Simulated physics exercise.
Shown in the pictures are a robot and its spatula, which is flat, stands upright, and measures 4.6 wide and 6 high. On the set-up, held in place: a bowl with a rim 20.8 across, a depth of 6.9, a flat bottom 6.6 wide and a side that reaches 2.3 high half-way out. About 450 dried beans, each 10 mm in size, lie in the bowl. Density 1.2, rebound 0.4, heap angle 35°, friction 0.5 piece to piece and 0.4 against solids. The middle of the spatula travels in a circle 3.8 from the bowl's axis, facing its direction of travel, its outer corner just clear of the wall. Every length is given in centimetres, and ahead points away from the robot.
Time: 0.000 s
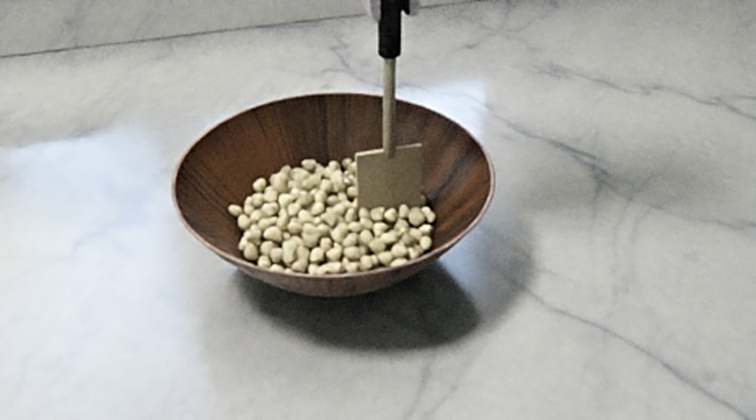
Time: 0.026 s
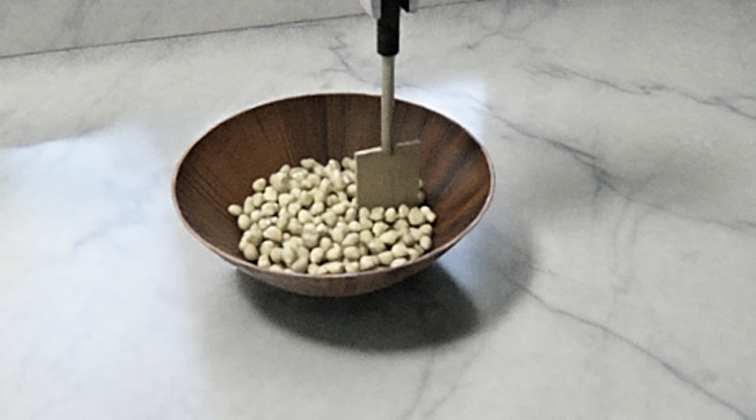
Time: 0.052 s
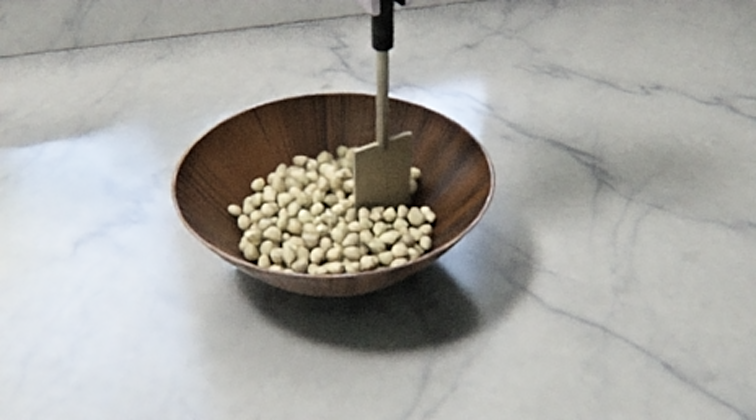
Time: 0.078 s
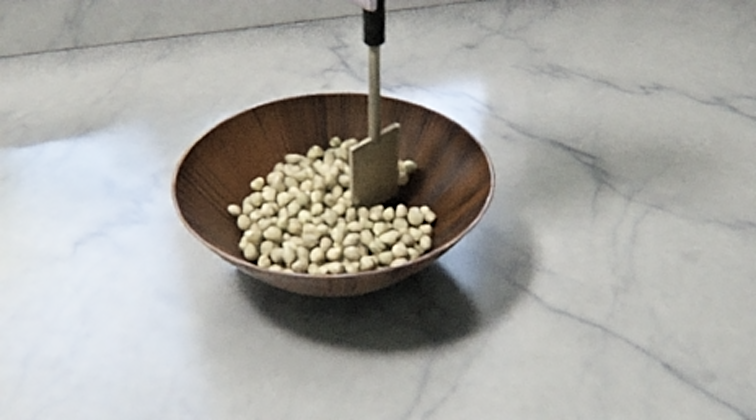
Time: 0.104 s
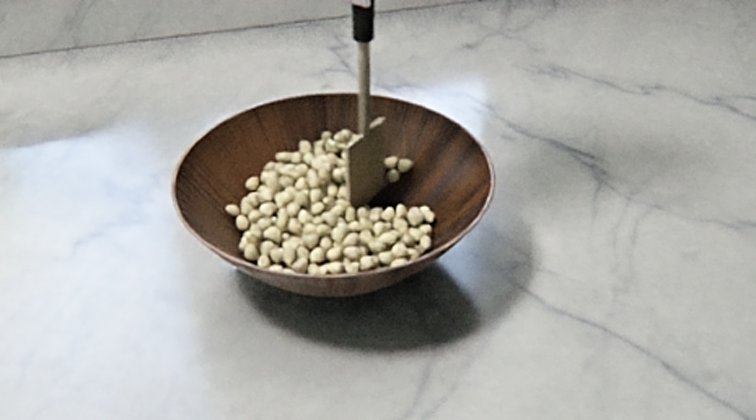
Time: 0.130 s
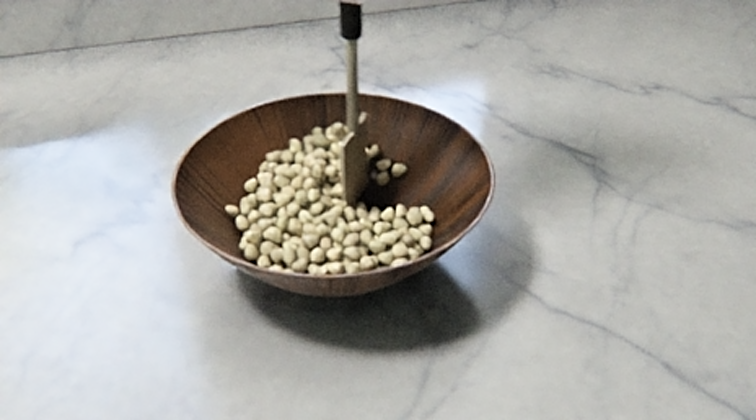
The video shows a flat spatula standing in a brown wooden bowl of pale dried beans on a marble surface; it moves slightly left and away while turning edge-on, pushing some beans up toward the back of the bowl.
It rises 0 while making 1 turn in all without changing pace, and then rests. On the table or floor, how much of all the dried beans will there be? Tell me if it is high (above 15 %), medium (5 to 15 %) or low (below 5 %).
It is low, below 5 %.
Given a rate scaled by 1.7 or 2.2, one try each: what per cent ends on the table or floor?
10 % and 20 %.
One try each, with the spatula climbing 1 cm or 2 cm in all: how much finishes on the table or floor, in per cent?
Near 0 in a hundred, then near 0 in a hundred.
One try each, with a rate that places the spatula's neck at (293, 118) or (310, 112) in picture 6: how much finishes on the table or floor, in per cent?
Some 20 and 10 per cent respectively.
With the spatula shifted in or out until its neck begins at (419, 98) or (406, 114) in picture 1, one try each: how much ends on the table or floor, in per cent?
0 and 0 per cent.
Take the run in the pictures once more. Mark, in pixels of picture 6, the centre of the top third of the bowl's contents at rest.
Roughly at pixel (387, 174).
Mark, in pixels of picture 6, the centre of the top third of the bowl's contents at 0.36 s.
Centre estimate: Approx. (253, 225) px.
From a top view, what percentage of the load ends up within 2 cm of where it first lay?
Near 10 % of the pieces.
After 0.36 s, 173° round, highest piece 8 above the table; 448 in the bowl.
After 0.60 s, 291° round, highest piece 8 above the table; 448 in the bowl.
After 0.91 s, 0° round, highest piece 6 above the table; 448 in the bowl.
After 1.61 s, 0° round, highest piece 6 above the table; 448 in the bowl.
In the end, 448 in the bowl. That is 0 % on the table or floor.
